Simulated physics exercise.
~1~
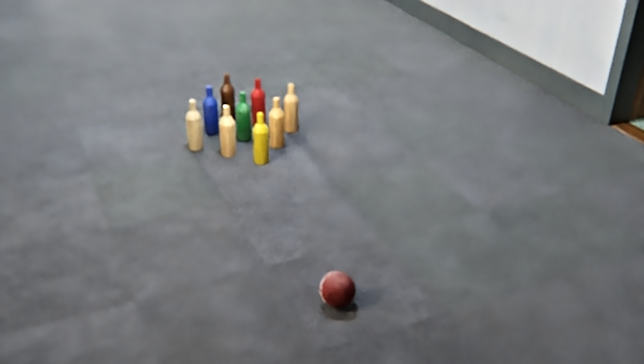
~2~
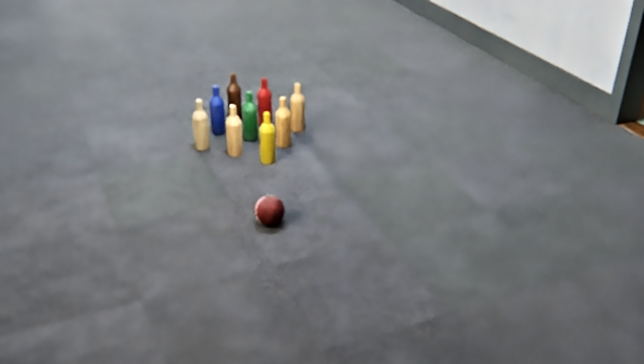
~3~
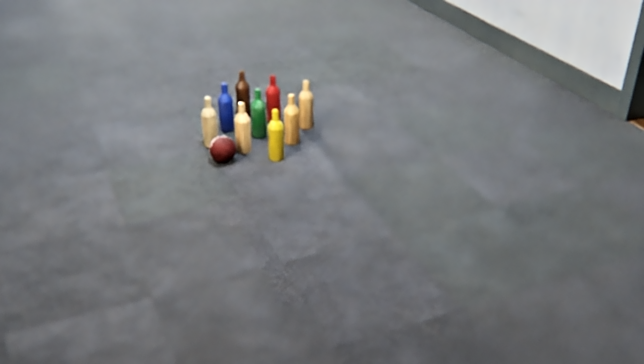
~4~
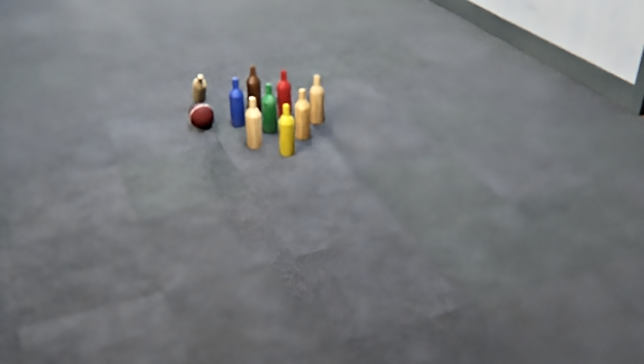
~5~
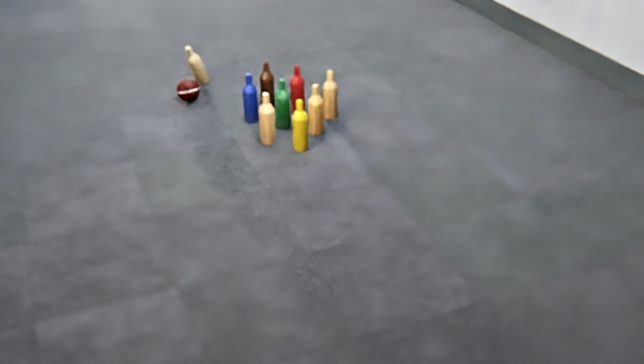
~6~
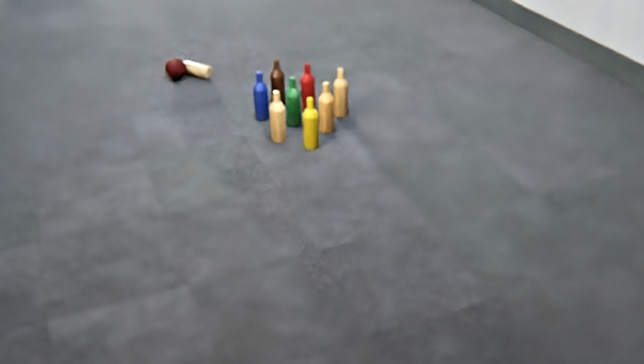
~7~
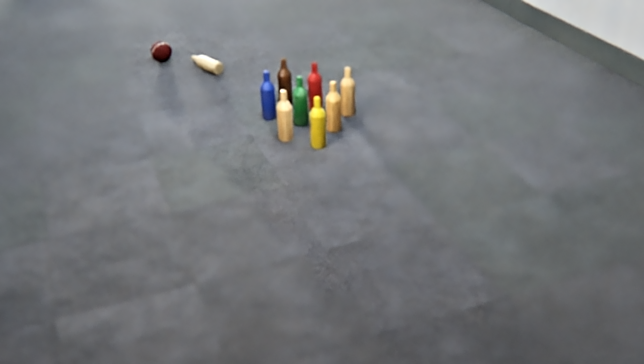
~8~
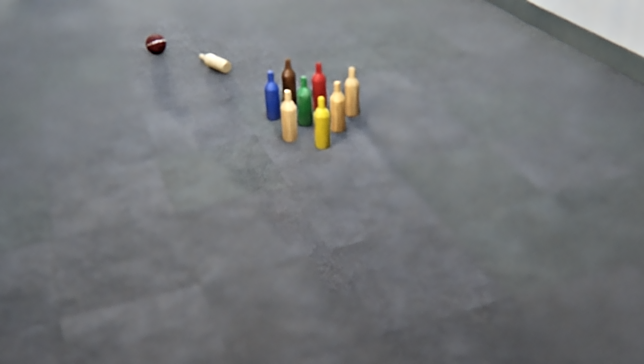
Dark red ball rolling up and left across a grey floor, toppling the leftmost pale skittle and rolling on, the others standing.
